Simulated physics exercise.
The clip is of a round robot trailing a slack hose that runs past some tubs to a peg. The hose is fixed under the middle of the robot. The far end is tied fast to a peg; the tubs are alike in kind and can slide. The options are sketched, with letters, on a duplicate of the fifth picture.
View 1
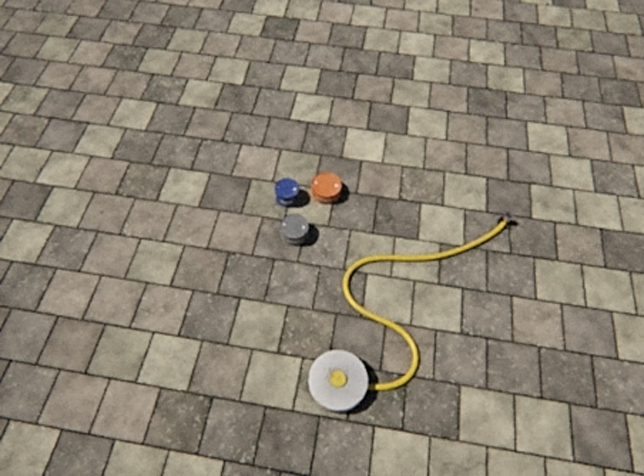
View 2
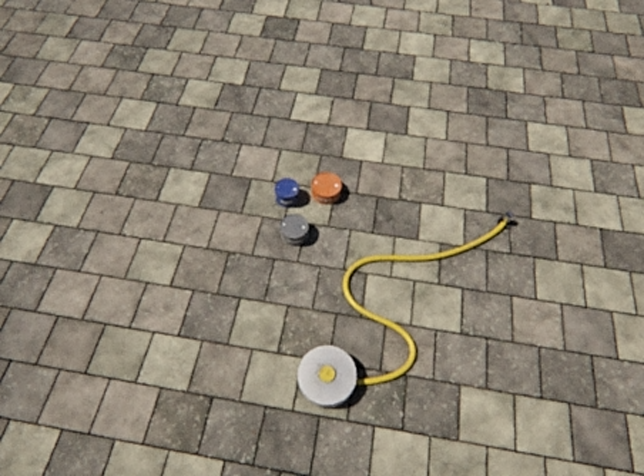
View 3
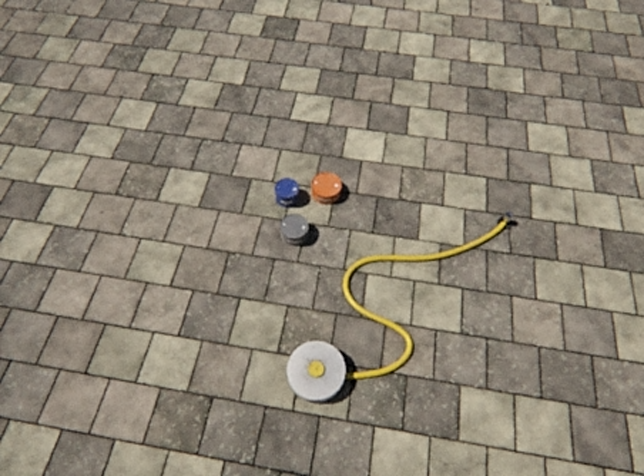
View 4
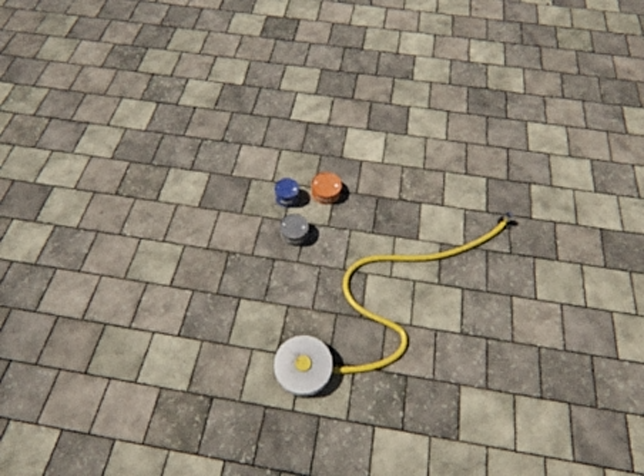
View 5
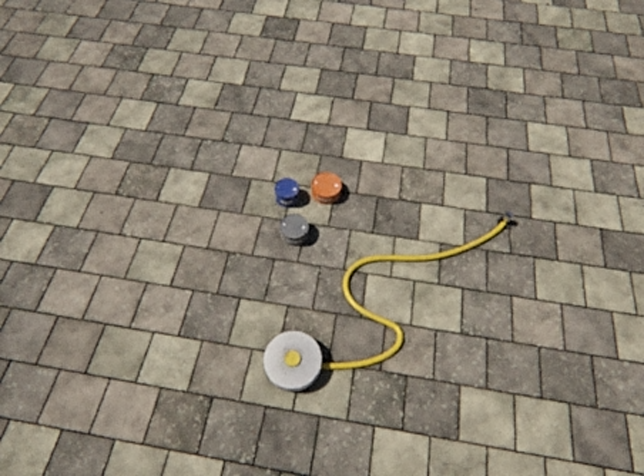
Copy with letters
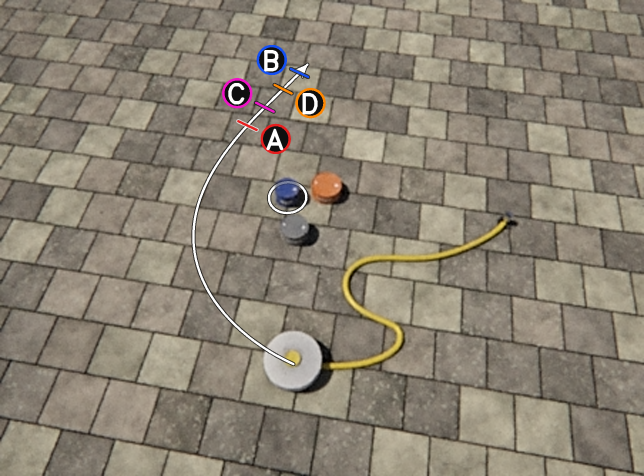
A round white robot with a yellow centre slides left and slightly up across grey paving, drawing along the near end of a curved yellow hose fixed to a peg, while the blue, orange and grey tubs stay still.
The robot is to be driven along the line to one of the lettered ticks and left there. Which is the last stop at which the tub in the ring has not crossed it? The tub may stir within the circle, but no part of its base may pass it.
At A, and not beyond.
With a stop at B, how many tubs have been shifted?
Three.
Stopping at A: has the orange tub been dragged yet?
No.
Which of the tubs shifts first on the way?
The grey one.
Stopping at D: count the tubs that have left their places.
Three.
On the copy, A at (247, 126); B at (299, 73); C at (265, 107); D at (283, 89); the ring at (288, 197); the route from (294, 364) via (203, 192) to (308, 65).
On A. First, robot (203, 282); blue tub (287, 193).
Then, robot (202, 185); blue tub (287, 193).
Finally, robot (246, 120); blue tub (287, 193); grey tub (303, 215); the blue tub is still in its ring.
By contrast, B drags the ringed tub to (325, 158); C drags the ringed tub to (301, 182); D drags the ringed tub to (311, 170).
